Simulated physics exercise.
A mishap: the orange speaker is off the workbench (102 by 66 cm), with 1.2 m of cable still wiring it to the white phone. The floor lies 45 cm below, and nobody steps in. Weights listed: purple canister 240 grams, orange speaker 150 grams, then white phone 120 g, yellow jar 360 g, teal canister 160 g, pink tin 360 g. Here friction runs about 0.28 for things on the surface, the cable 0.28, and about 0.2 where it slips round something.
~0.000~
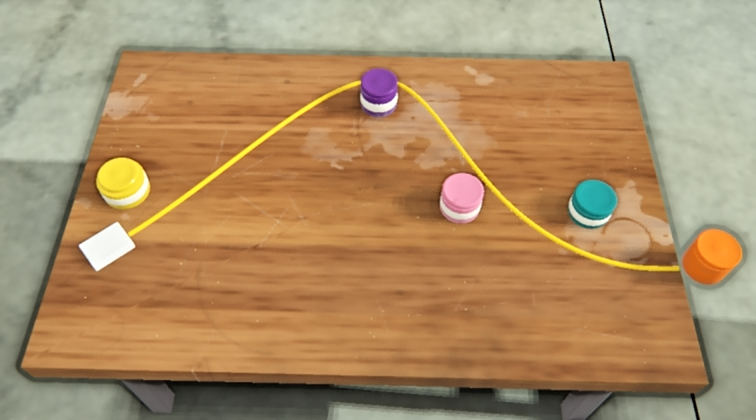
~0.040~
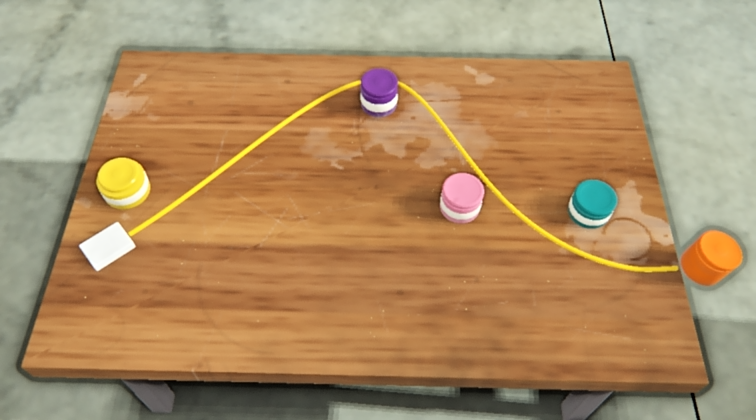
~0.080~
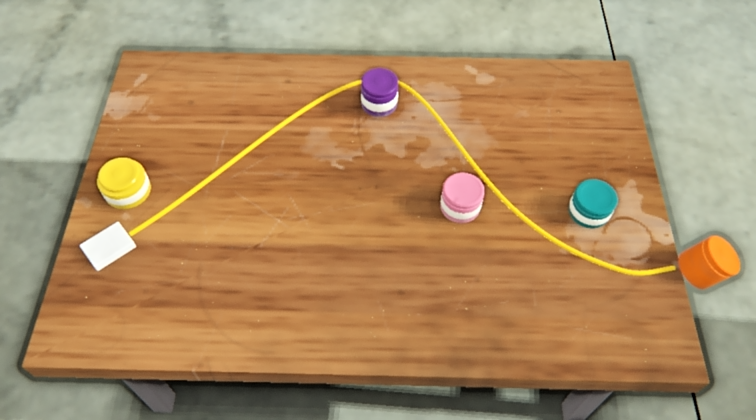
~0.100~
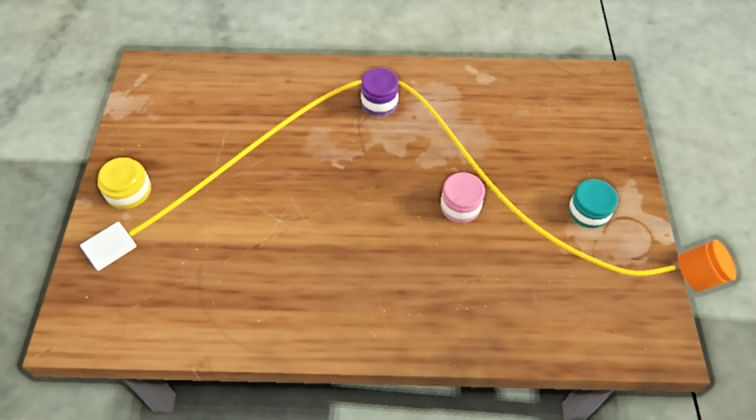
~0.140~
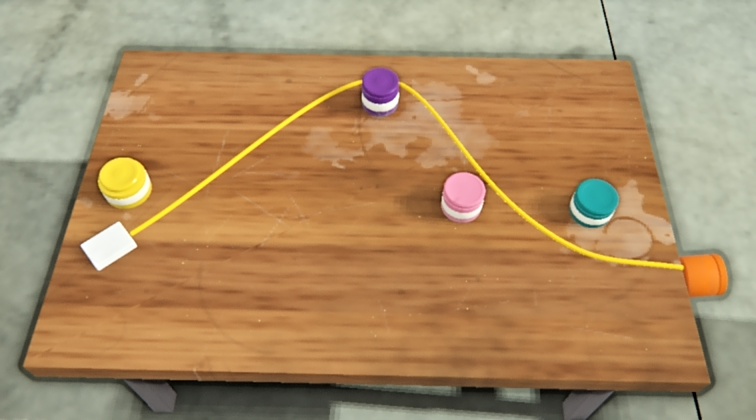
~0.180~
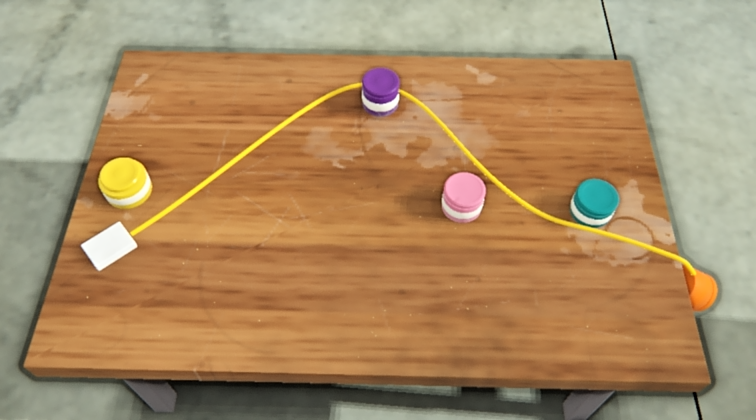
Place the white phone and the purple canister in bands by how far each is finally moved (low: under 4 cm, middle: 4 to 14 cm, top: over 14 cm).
White phone: Top; purple canister: Middle.
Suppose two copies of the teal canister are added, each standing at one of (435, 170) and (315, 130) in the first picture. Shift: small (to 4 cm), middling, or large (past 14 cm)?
Taking them in turn, the first shows only a little movement and the second shows only a little movement.
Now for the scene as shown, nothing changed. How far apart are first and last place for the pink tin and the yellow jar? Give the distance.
The pink tin ends up 0 cm from where it began, and the yellow jar 0 cm.
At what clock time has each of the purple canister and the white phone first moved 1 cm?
On the clock, purple canister 0.26 s and white phone 0.26 s.
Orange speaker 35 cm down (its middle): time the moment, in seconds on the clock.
At 0.60 s.
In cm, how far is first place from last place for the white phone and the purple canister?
White phone ~ 20 cm, purple canister ~ 8 cm.
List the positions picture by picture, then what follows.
Shows, white phone (106, 244); purple canister (379, 81); cable runs through (609, 262) (411, 92) (302, 111) (193, 191), in the first frame.
Shows, orange speaker (719, 249); cable runs through (608, 263) (411, 92) (193, 191), in the second frame.
Shows, orange speaker (709, 263); cable runs through (607, 265) (412, 91) (194, 191), in the third frame.
Shows, orange speaker (707, 266); cable runs through (607, 266) (412, 91) (194, 191), in the fourth frame.
Shows, orange speaker (700, 276); cable runs through (612, 260) (413, 92) (194, 191), in the fifth frame.
Shows, white phone (108, 243); purple canister (381, 81); cable runs through (638, 244) (498, 184) (414, 100) (304, 110) (195, 191), in the sixth frame.
After 0.4 s, the cable's tail end at (173, 210); white phone 8 cm off its start, purple canister 6 cm off its start, orange speaker over the edge.
After 0.7 s, the cable's tail end at (221, 186); white phone 17 cm off its start, purple canister 9 cm off its start, orange speaker over the edge.
After 0.9 s, the cable's tail end at (229, 183); white phone 18 cm off its start at (207, 189), purple canister 9 cm off its start at (386, 117), orange speaker over the edge.
After 1.2 s, the cable's tail end at (229, 183); white phone 18 cm off its start, purple canister 9 cm off its start, orange speaker over the edge.
After 2.4 s, the cable's tail end at (229, 183); white phone 18 cm off its start at (207, 189), purple canister 9 cm off its start at (386, 117), orange speaker over the edge, teal canister 3 cm off its start at (608, 184).
